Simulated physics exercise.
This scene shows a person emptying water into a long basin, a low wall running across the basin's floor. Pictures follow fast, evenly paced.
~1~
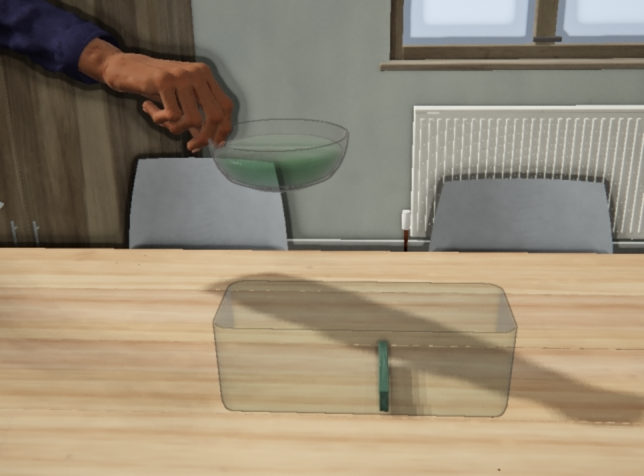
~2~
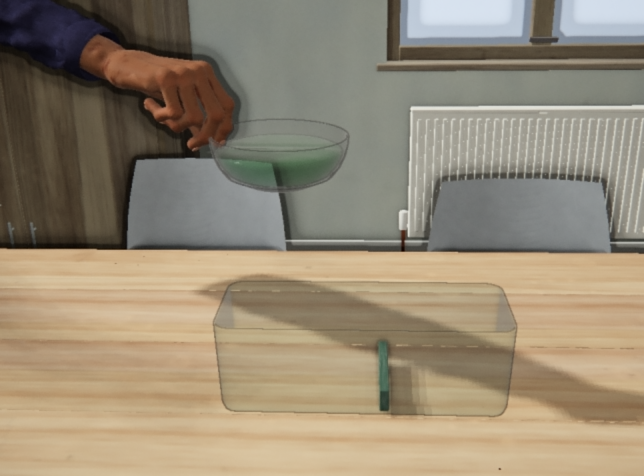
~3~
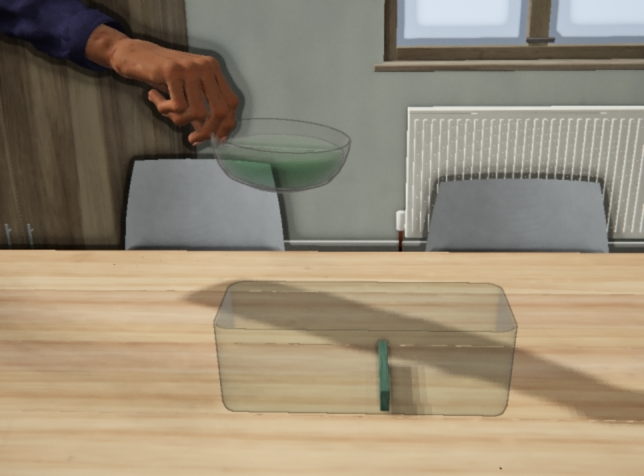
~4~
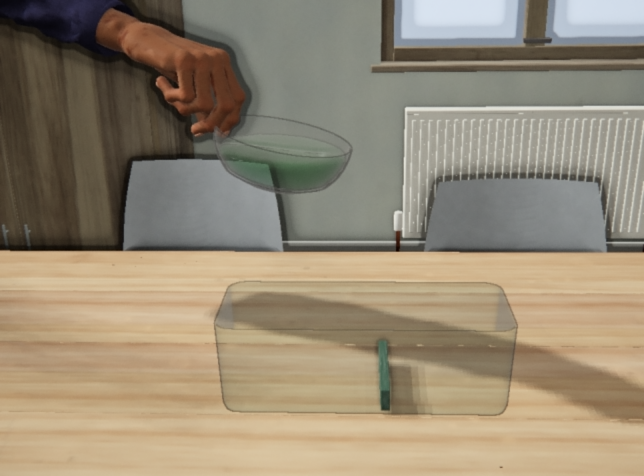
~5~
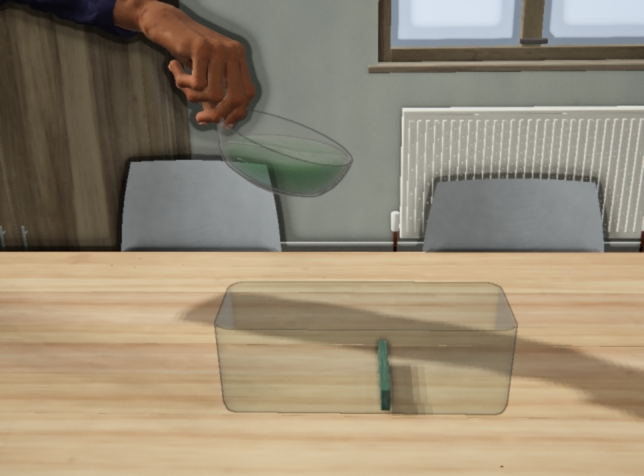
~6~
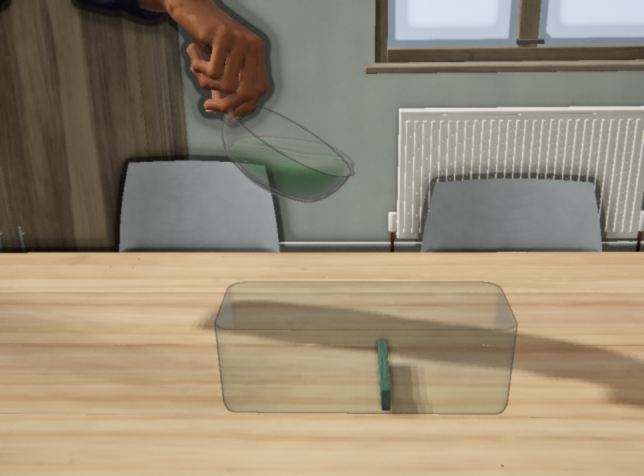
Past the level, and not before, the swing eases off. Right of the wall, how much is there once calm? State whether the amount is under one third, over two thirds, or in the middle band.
The amount is in the middle band.
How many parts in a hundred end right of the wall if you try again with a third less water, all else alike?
Near 55 in a hundred.
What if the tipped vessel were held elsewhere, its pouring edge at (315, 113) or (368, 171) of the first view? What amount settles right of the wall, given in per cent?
Roughly 35 percent on the first try and 65 percent on the second.
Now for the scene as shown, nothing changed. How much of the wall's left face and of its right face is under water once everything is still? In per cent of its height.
I'd put the left at about 30 and the right at about 60.
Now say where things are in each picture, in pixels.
The first frame shows tilt 0°; pouring edge (348, 136); surface from (216, 147) to (344, 148); the long basin's rim runs from (222, 304) to (509, 308); the wall's top is at (384, 366).
The second frame shows tilt 1°; pouring edge (348, 137); surface from (216, 146) to (344, 149).
The third frame shows tilt 6°; pouring edge (350, 143); surface from (218, 144) to (345, 151).
The fourth frame shows tilt 12°; pouring edge (351, 150); surface from (220, 142) to (347, 153).
The fifth frame shows tilt 21°; pouring edge (351, 161); surface from (224, 142) to (351, 156).
The sixth frame shows tilt 31°; pouring edge (350, 173); surface from (229, 143) to (338, 158); 4 per cent is over the edge.
A moment on, the tilt is 89° and 9 per cent is still to pour, 2 is left of the wall and 28 right of it.
Next, the tilt is 99° and 1 per cent is still to pour, 30 is left of the wall and 64 right of it.
Then the tilt is 99° and 0 per cent is still to pour, 38 is left of the wall and 60 right of it.
Later the tilt is 99° and 0 per cent is still to pour, 39 is left of the wall and 59 right of it.
At rest 40 per cent lies left of the wall, 59 right of it and 2 outside.
